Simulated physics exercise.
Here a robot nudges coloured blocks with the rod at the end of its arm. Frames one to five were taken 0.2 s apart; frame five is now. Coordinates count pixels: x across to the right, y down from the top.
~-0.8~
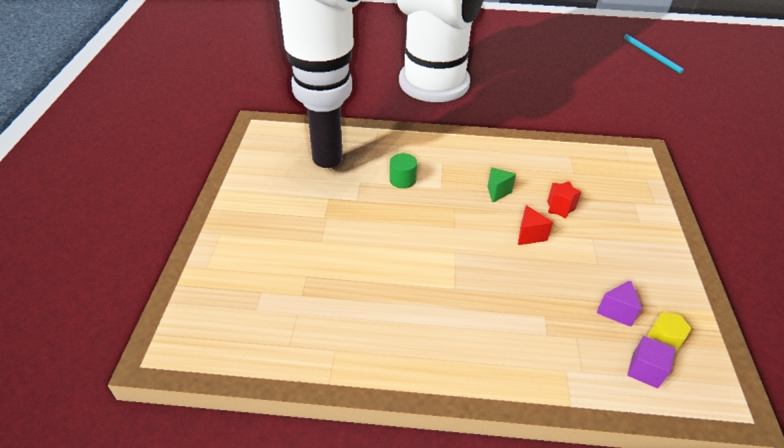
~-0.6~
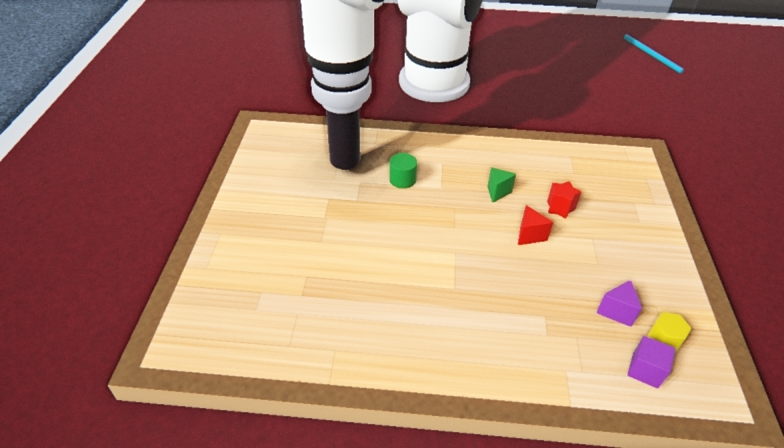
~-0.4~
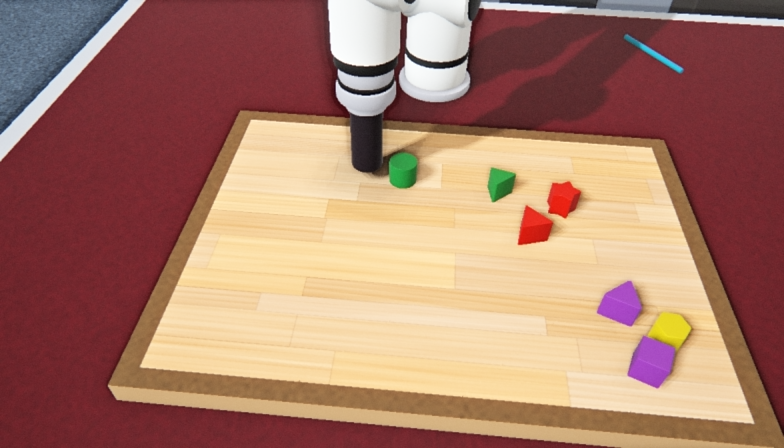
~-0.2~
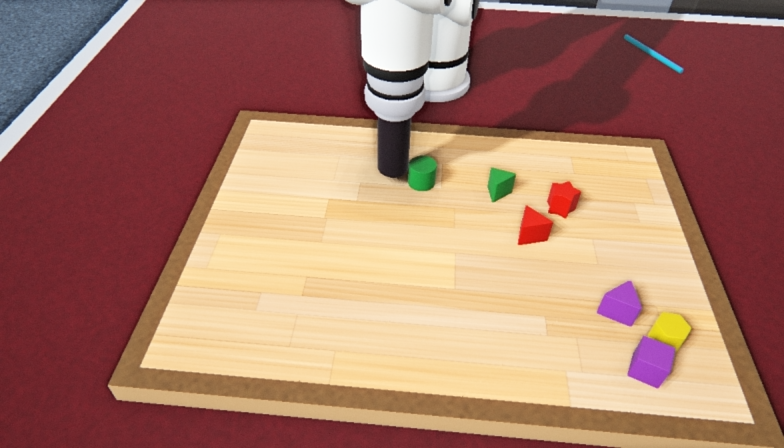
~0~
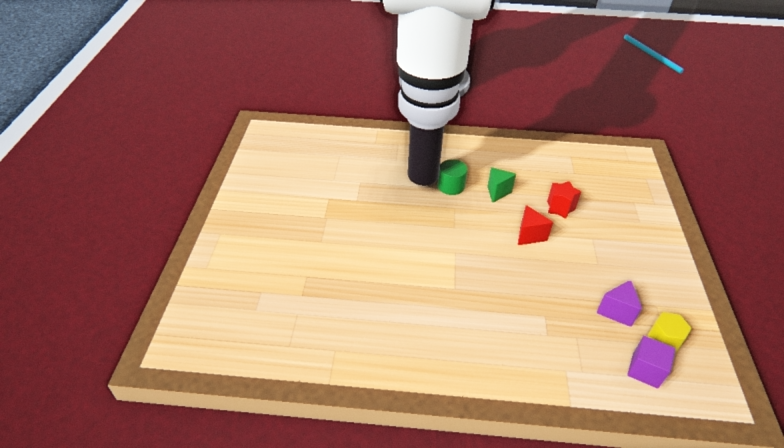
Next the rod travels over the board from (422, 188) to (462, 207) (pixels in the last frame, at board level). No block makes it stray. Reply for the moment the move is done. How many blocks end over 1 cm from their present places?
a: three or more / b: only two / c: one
I choose c.
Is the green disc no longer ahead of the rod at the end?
I'd say yes.
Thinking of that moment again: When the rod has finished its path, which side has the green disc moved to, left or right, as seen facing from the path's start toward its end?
That's a shift to the left.
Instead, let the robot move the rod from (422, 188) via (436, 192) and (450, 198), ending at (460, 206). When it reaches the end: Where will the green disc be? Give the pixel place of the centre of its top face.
It will end up at (478, 170).
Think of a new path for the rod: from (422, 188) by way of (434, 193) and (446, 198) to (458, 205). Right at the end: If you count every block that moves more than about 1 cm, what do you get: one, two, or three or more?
I'm going with one.
On the path given first. Halfway along, rod at (444, 186); green disc at (470, 170).
At the end, rod at (464, 196); green disc at (476, 171); green triangle still.
